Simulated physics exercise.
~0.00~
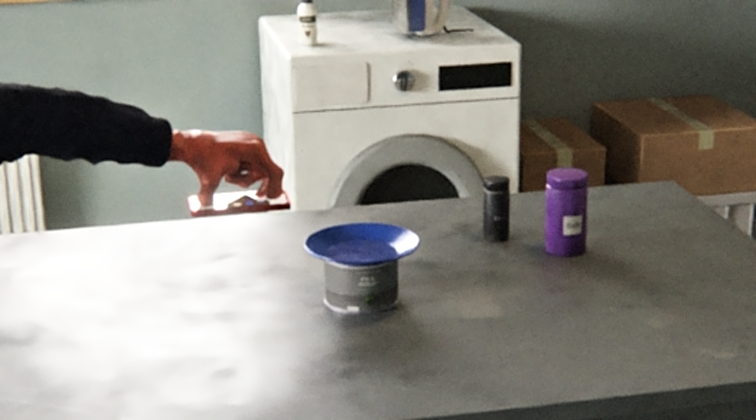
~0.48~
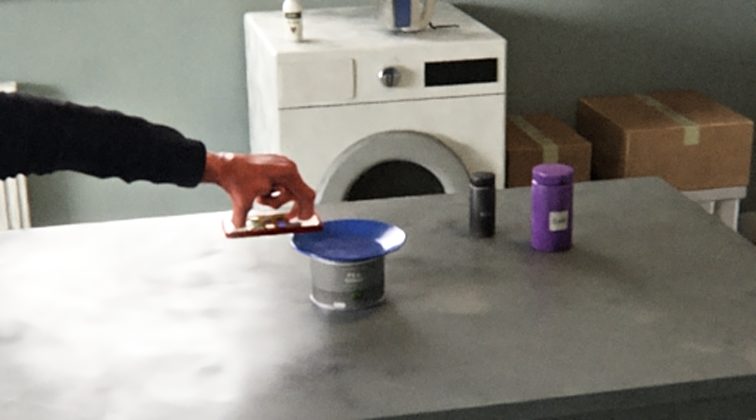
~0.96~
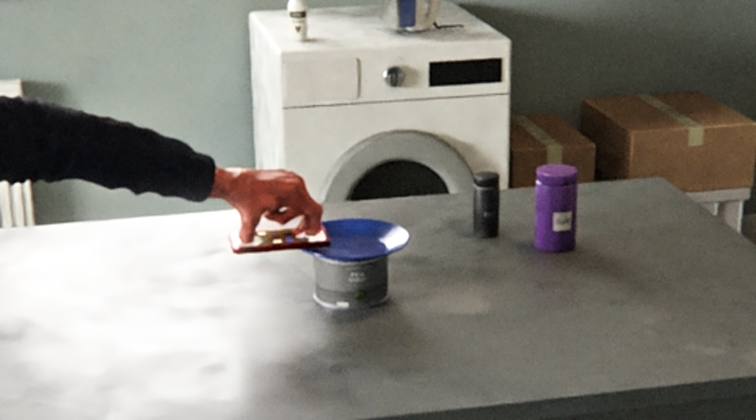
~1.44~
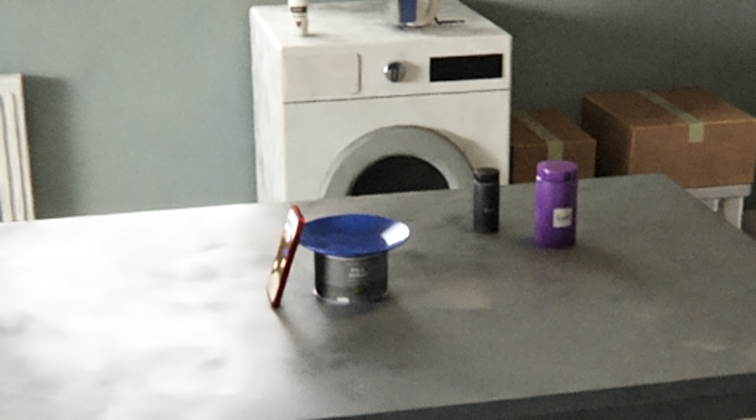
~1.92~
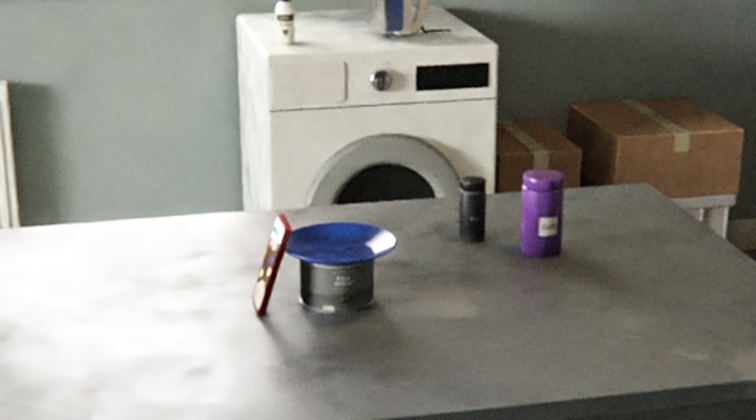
A hand in a dark sleeve reaches in from the left over a grey table, seen from slightly above by a gently swaying camera, with a white washing machine and cardboard boxes behind. A blue plate sits on a grey tub near the middle, with a black shaker and a purple jar to the right. The hand carries a red phone flat, moving it right and down to the plate's left edge. Once released, the phone tips steeply and ends up leaning beside the plate and tub, off the pile, while everything else stays put.
